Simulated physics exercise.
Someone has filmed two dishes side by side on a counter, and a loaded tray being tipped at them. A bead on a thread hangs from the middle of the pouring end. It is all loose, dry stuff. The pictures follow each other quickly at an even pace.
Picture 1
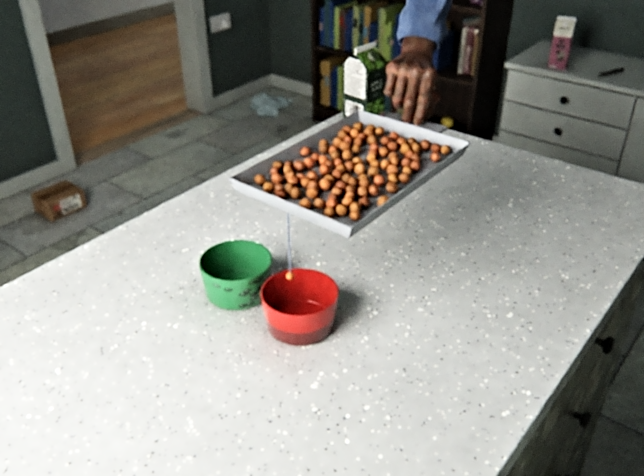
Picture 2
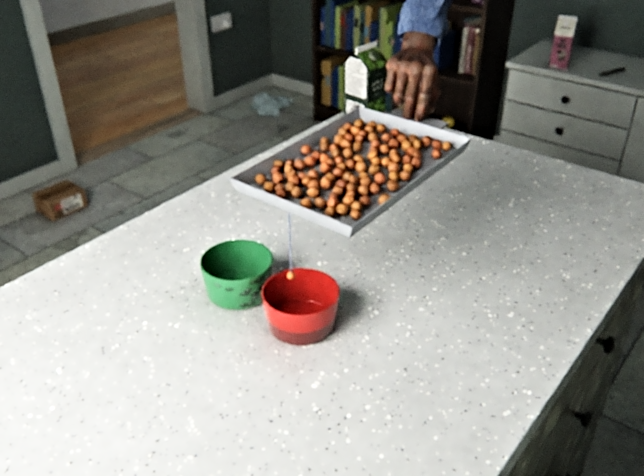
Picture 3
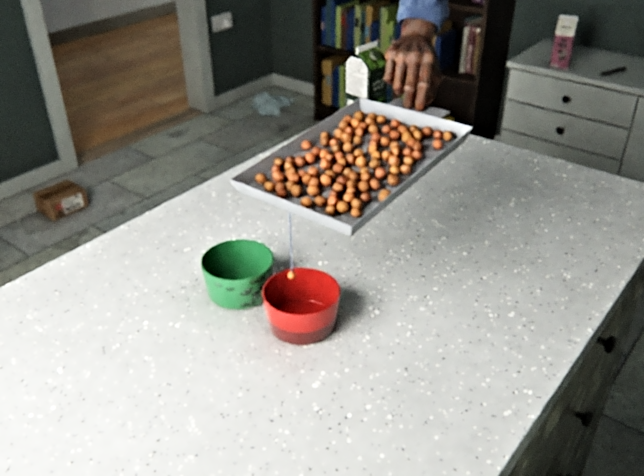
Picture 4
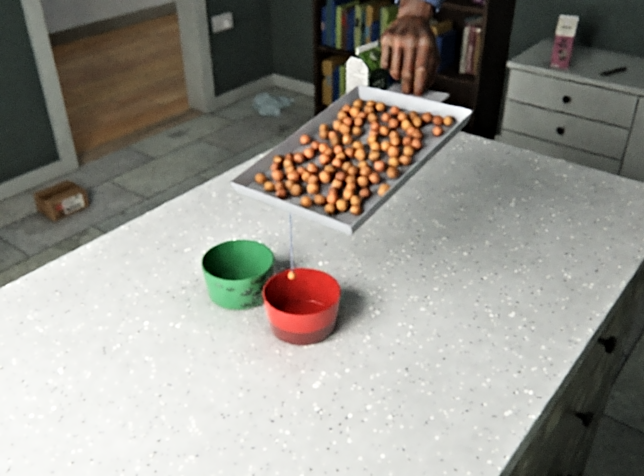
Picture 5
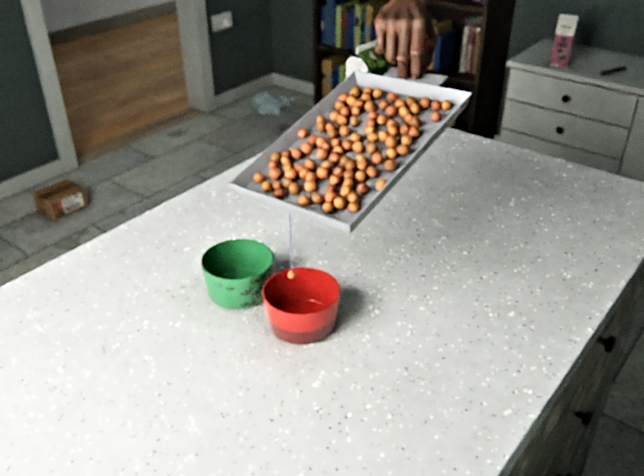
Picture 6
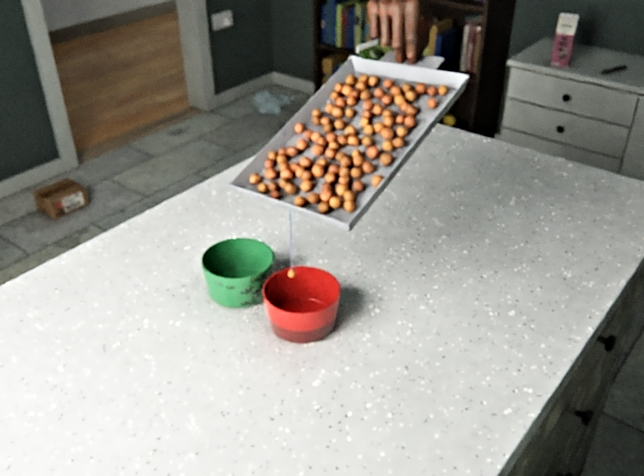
A hand behind a tray loaded with round brown nuts gradually raised its far end, tilting it more steeply above a green dish and a red dish on the speckled counter, and the nuts shifted slightly.
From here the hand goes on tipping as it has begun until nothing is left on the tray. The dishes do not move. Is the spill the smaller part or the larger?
The two hold less than half of the load.
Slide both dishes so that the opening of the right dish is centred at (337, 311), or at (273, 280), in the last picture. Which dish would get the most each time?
In turn: The left dish; the right-hand dish.
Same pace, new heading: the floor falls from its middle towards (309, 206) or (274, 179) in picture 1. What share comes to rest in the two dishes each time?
First some 10, then 90 per cent.
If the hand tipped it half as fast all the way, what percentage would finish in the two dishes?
About 30 per cent.
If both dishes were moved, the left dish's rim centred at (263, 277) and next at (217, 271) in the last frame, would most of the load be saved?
First below a half, then above a half.
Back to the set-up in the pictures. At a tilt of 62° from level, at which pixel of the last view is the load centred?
At about (271, 182).
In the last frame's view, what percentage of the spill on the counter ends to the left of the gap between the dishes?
Roughly 90 in a hundred.
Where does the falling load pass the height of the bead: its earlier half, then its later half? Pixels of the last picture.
At about (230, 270), then at (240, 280).
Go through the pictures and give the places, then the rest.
The first picture shows corners of the pouring end (236, 178) and (350, 223), level; middle of the load (350, 167), hazelnuts; left dish (211, 290); right dish (275, 324); bead on its thread (290, 276).
The second picture shows corners of the pouring end (237, 178) and (350, 223), level; middle of the load (351, 165).
The third picture shows corners of the pouring end (237, 179) and (350, 222), tipped barely, lowest at the left corner; middle of the load (351, 159).
The fourth picture shows corners of the pouring end (236, 181) and (349, 222), tipped a little, lowest at the left corner; middle of the load (350, 153).
The fifth picture shows corners of the pouring end (235, 182) and (348, 221), tipped clearly, lowest at the left corner; middle of the load (348, 145).
The sixth picture shows corners of the pouring end (235, 182) and (346, 219), tipped clearly, lowest at the left corner; middle of the load (343, 139), roughly half on the move; left dish (213, 287); right dish (277, 322).
Just after the last frame, tray tipped steeply; almost all on the tray; about a tenth in the air.
A moment on, tray tipped right over; about a tenth on the tray; roughly a quarter in the left dish; roughly half outside both; roughly a quarter in the air.
Further on, tray tipped past a quarter turn; roughly a quarter in the left dish; the larger part outside both.
When it is over, tray tipped past a quarter turn; not one in the right dish; roughly a quarter in the left dish; the larger part outside both.
